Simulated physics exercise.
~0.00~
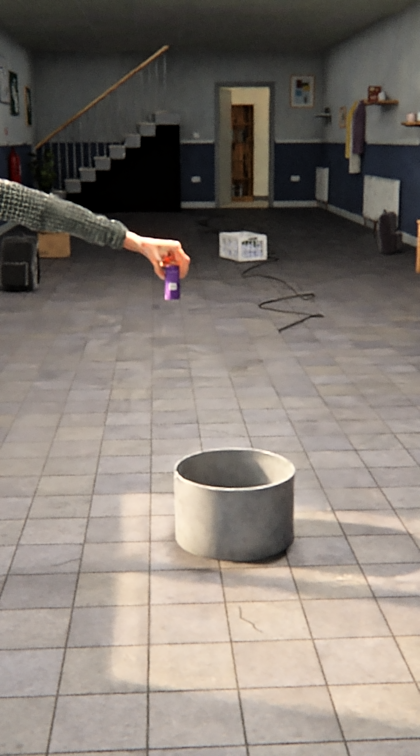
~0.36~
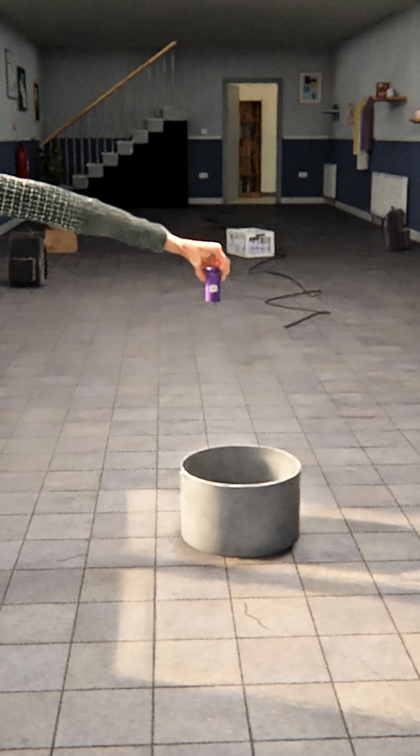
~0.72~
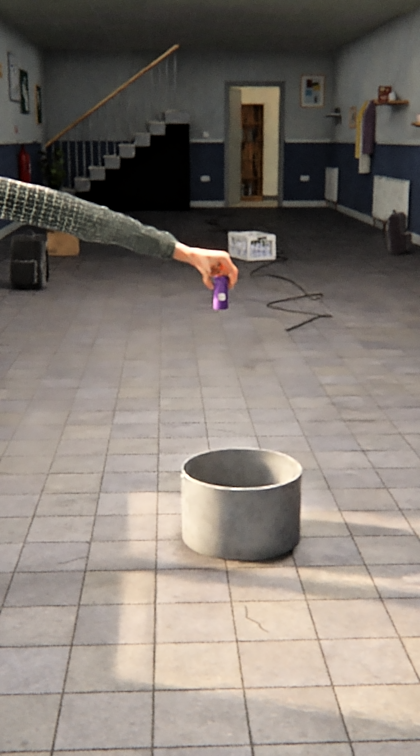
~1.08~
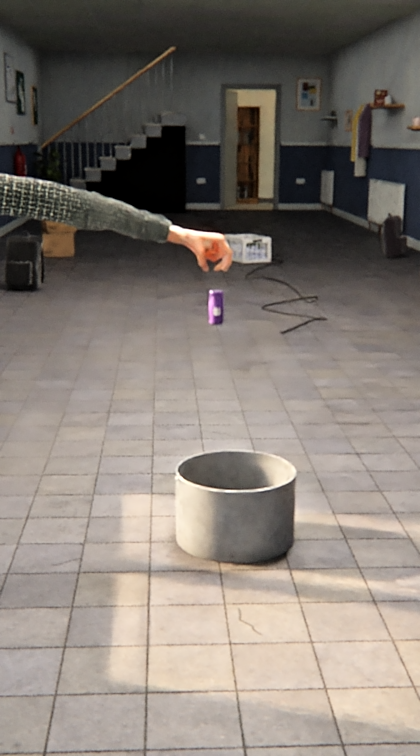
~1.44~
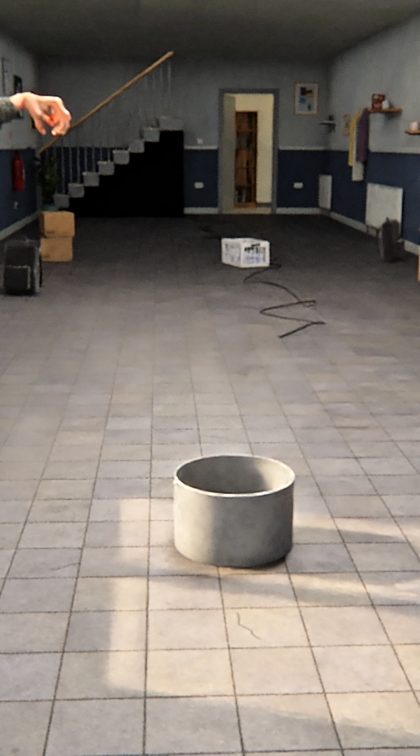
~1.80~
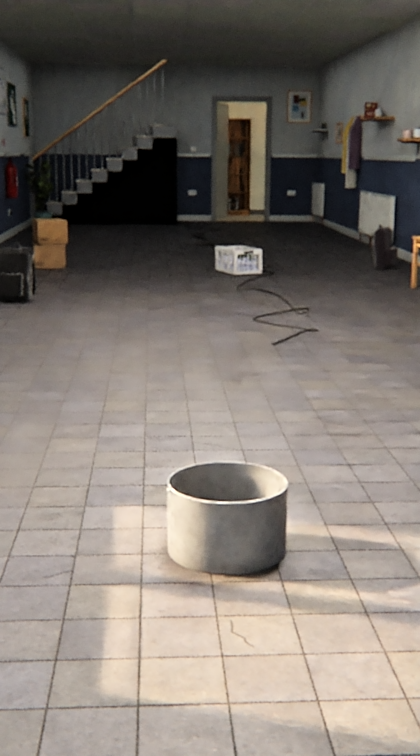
A long room with pale floor tiles and blue-and-grey walls is seen from slightly above by a gently swaying camera, with a staircase and an open doorway at the back. A round, open grey container stands in the foreground, and a white crate and a dark cable lie farther off. From the left, an arm in a dark checked sleeve holds a small purple shaker upright and carries it right, above the container. The fingers release it and it drops. The hand withdraws left and leaves view, and the shaker ends inside the container, hidden from sight.
